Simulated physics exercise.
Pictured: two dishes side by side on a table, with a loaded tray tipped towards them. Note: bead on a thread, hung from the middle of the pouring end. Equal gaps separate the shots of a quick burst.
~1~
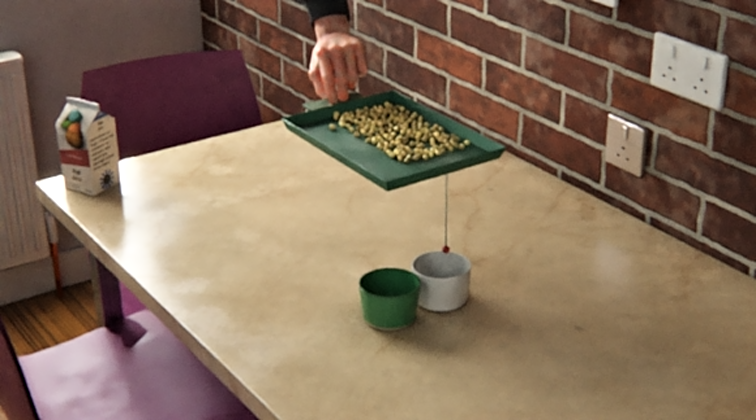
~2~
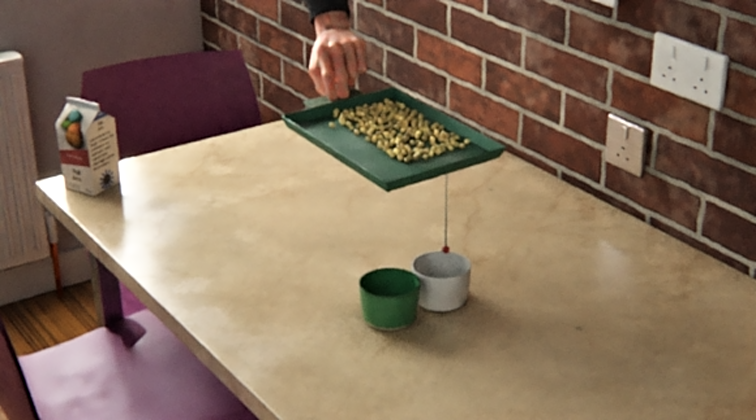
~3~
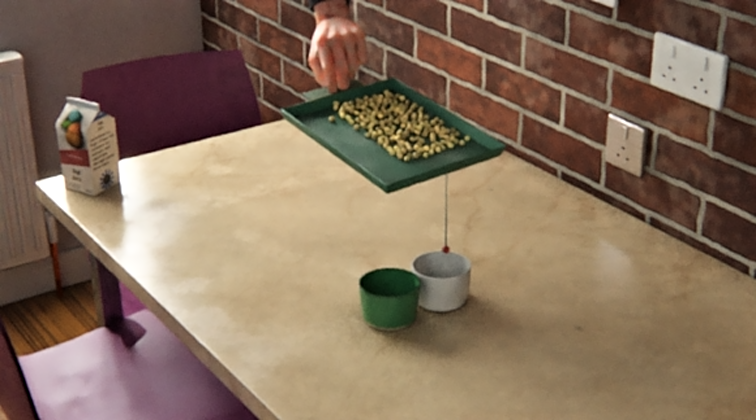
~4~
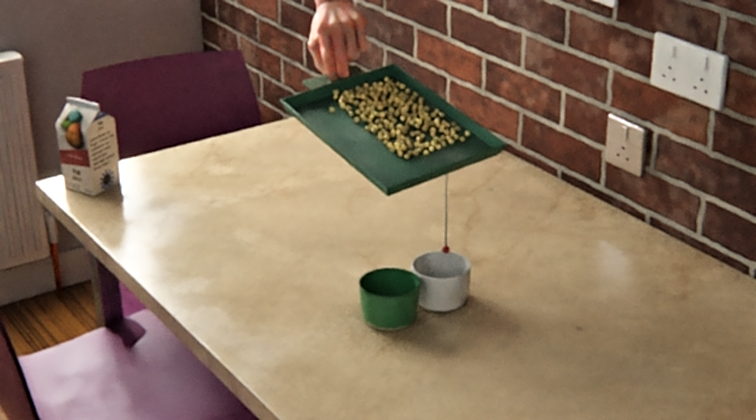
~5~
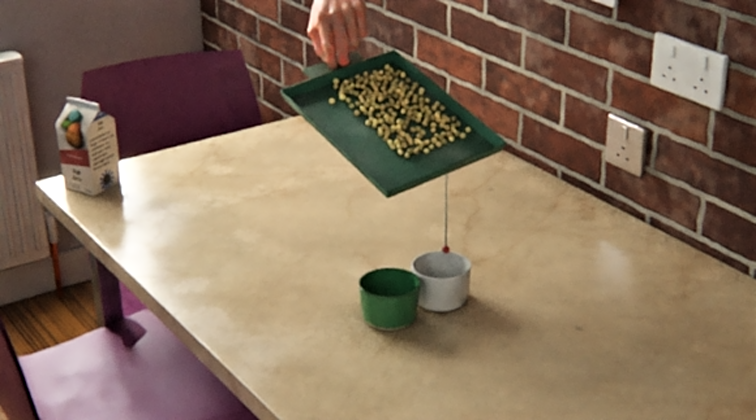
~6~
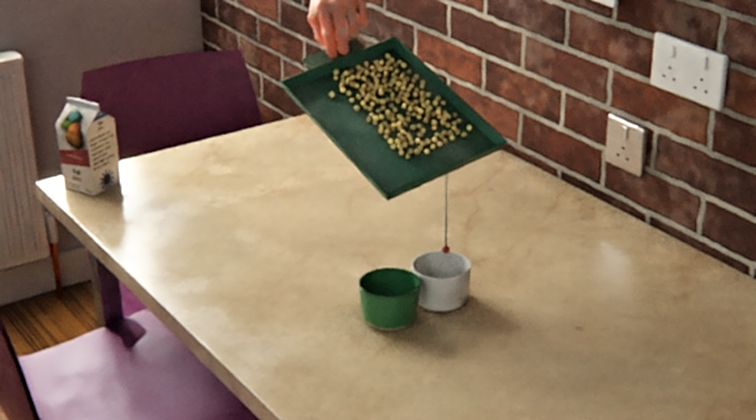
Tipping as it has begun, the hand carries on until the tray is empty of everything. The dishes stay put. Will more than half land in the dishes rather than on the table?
I'd say the dishes catch most of it, honestly.
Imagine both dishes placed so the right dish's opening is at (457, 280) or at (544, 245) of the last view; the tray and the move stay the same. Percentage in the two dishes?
The first position comes out at 50 per cent, the other at 0 per cent.
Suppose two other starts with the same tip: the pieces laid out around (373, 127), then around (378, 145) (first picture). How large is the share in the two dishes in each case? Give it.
About 70 % and 90 %.
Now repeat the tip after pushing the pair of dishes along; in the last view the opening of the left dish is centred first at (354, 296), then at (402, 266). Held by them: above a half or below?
For the two tries in order: Exceeding half, not as much as half.
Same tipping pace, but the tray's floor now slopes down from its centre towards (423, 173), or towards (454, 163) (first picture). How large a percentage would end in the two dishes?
I'd expect around 40 in a hundred first and around 0 in a hundred second.
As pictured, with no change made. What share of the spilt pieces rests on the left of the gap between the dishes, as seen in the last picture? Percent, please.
Share to the left: Near 40 per cent.
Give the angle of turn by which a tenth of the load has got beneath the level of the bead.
About 65 degrees.
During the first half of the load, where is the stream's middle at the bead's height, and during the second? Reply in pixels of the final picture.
First part (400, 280), rest (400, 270).
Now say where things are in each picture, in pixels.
In the first picture, corners of the pouring end near (388, 180) and (500, 147), level; middle of the load near (397, 129), soya beans; left dish near (407, 309); right dish near (459, 290); bead on its thread near (446, 249).
In the second picture, corners of the pouring end near (388, 180) and (500, 146), level; middle of the load near (397, 127).
In the third picture, corners of the pouring end near (388, 182) and (500, 145), tipped barely, lowest at the left corner; middle of the load near (397, 122).
In the fourth picture, corners of the pouring end near (388, 185) and (501, 143), tipped a little, lowest at the left corner; middle of the load near (397, 114).
In the fifth picture, corners of the pouring end near (388, 188) and (501, 142), tipped a little, lowest at the left corner; middle of the load near (397, 106).
In the sixth picture, corners of the pouring end near (388, 191) and (501, 140), tipped clearly, lowest at the left corner; middle of the load near (398, 101), near a quarter on the move; left dish near (407, 309); right dish near (459, 290).
Shortly afterwards, tray tipped steeply; near half on the tray; a little in the left dish; a little outside both; near a third in the air.
Next, tray tipped past a quarter turn; only a few on the tray; near half in the left dish; only a few in the right dish; near a third outside both; a little in the air.
Some moments later, tray tipped past a quarter turn; near two thirds in the left dish; only a few in the right dish; near a third outside both.
In the end, tray tipped past a quarter turn; near two thirds in the left dish; only a few in the right dish; near a third outside both.
